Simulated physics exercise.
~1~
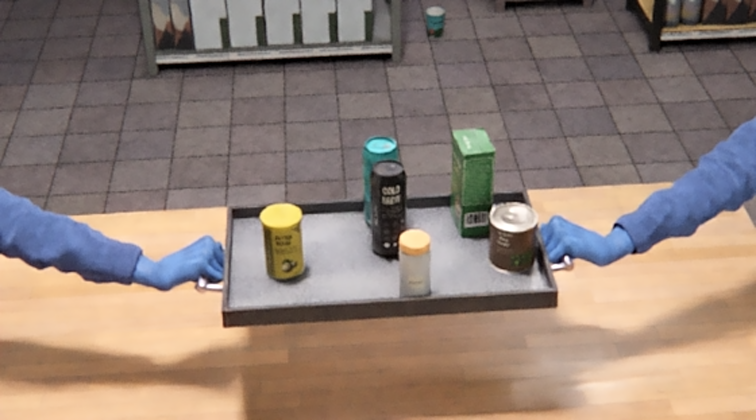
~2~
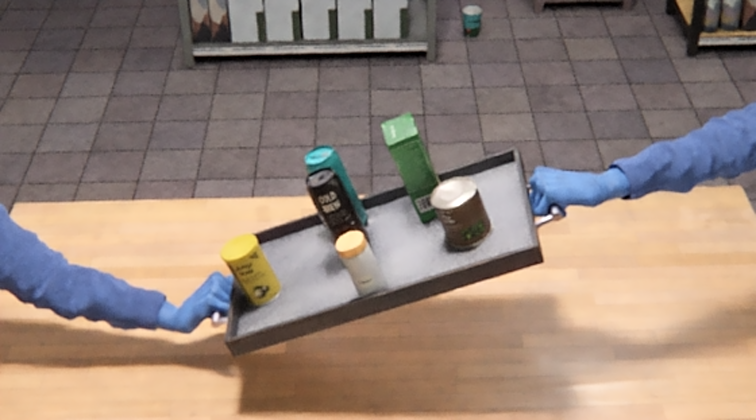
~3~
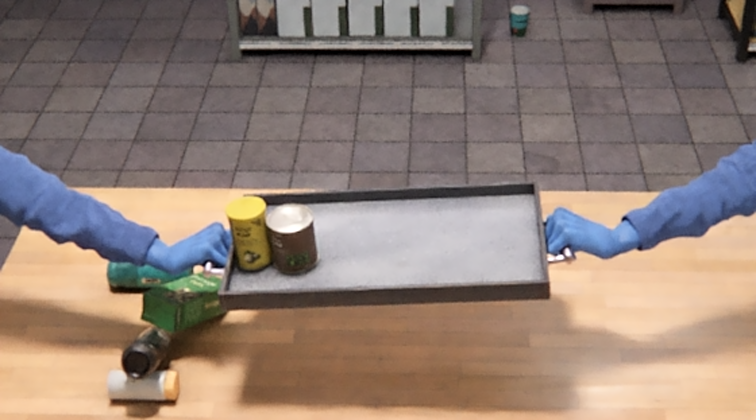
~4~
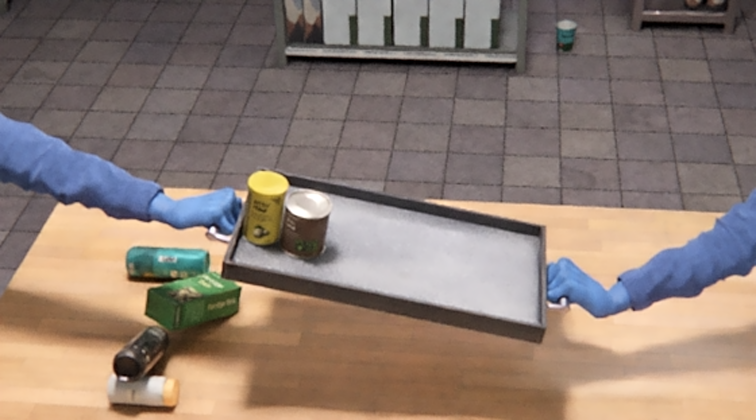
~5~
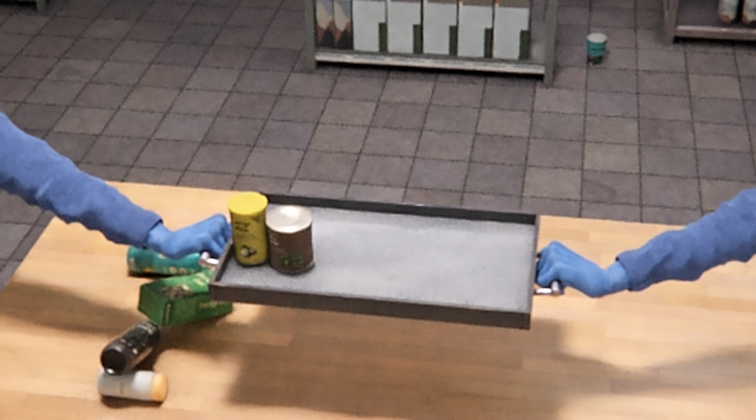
On a wooden table in a shop-like room, two blue-gloved hands tipped a tray down to the left, spilling a turquoise can, black can, green carton and white shaker, then tilted it rightward and levelled it, leaving the yellow and brown tins standing at its left end.
